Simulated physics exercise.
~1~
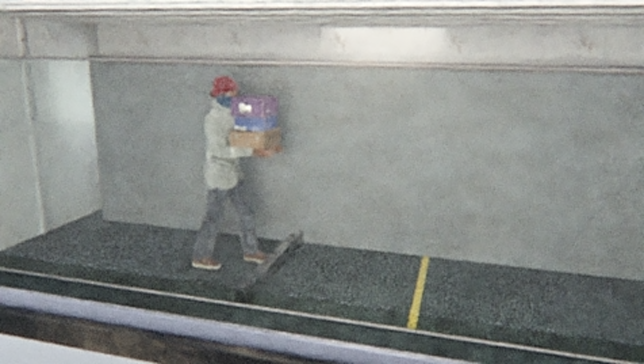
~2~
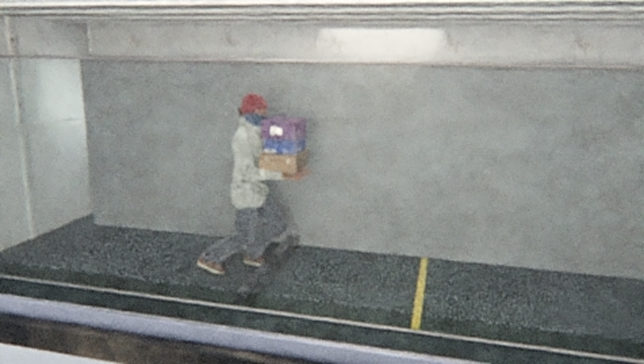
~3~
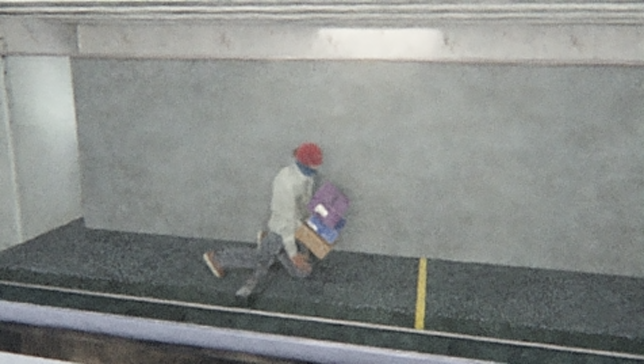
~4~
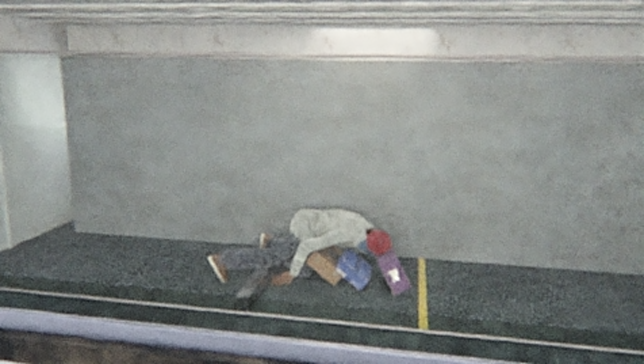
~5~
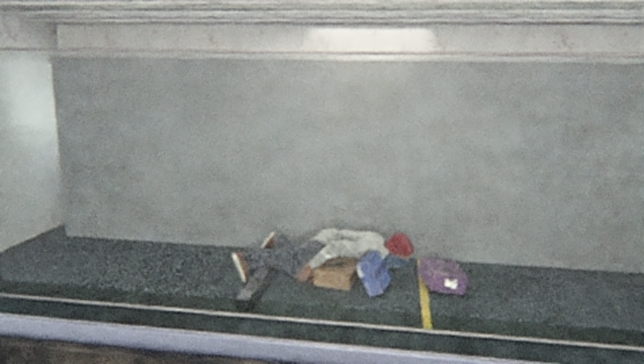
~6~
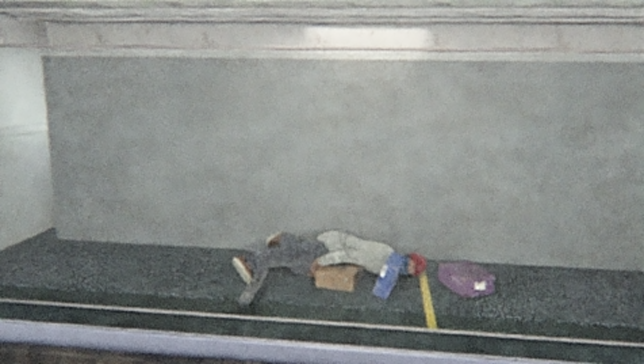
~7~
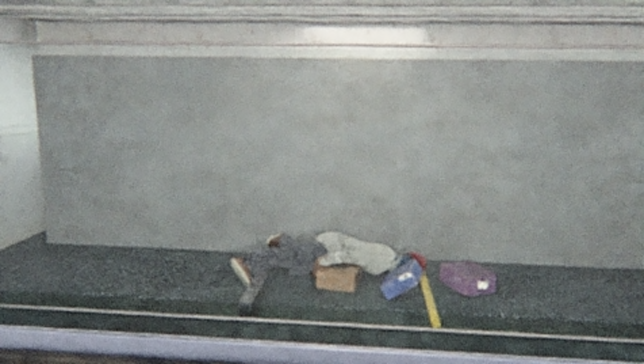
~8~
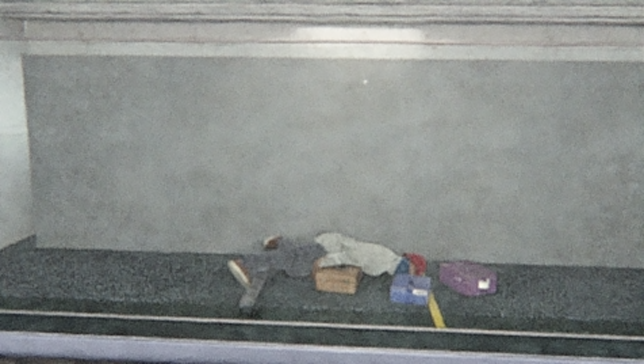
A person in a red cap carrying stacked parcels trips over a low rail and falls flat, the purple parcel crossing the yellow line.
